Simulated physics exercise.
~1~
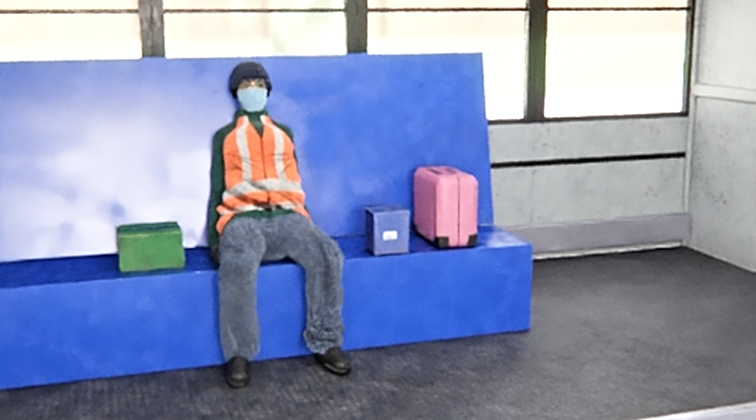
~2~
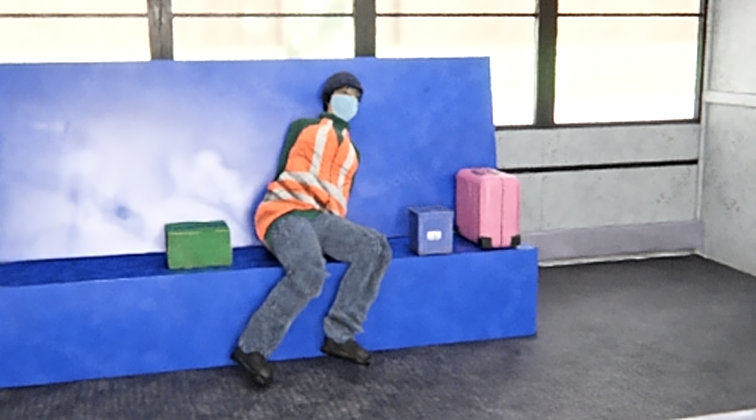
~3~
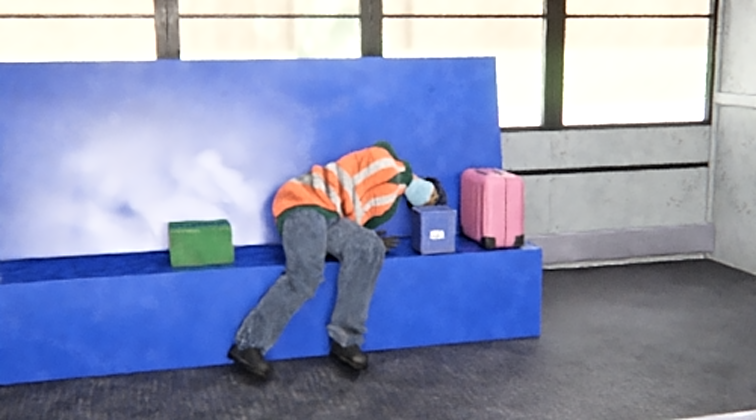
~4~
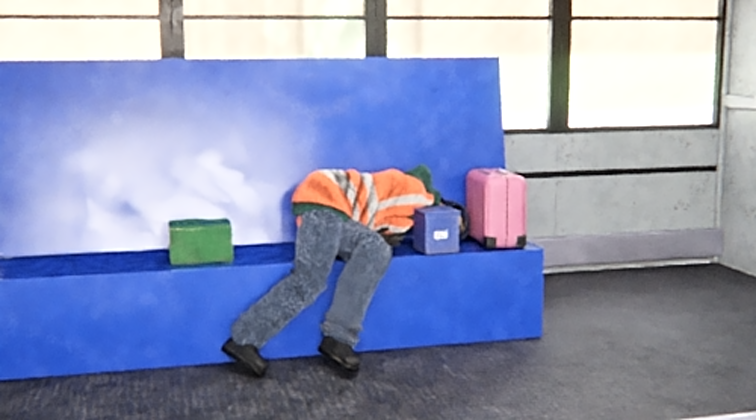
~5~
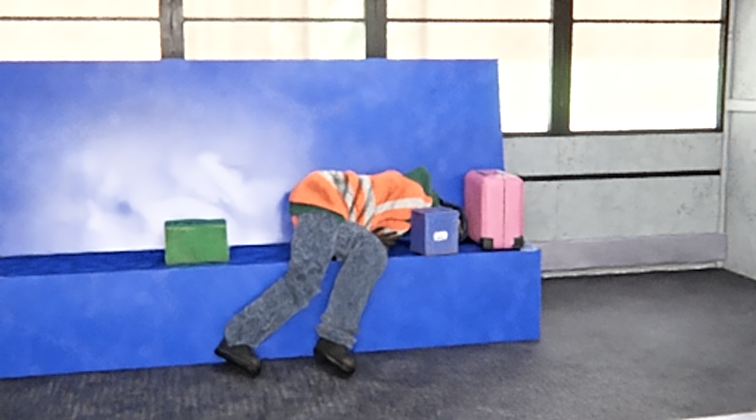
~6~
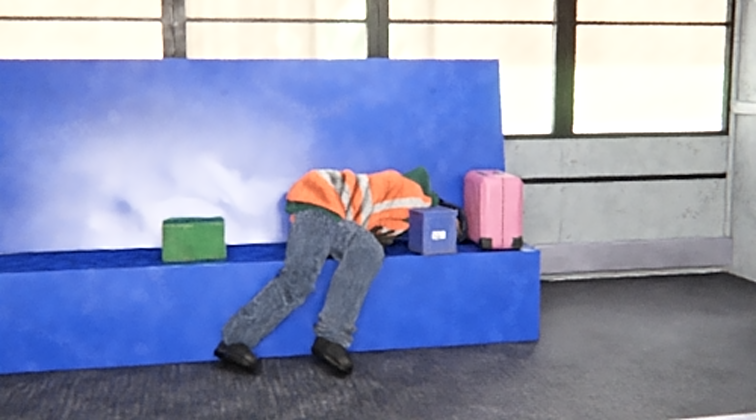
A commuter in an orange safety vest, jeans, dark cap and pale blue face mask sits slumped on a long blue bench, seen from the front as the view drifts slightly sideways. A green carton stands to the left, with a small blue tub and a pink case upright to the right. The commuter tips to the right, twisting at the waist, and the upper body drops onto the seat with the head beside the tub. The body settles face down, legs slanting to the floor. Hips, carton, tub and case all remain on the bench.
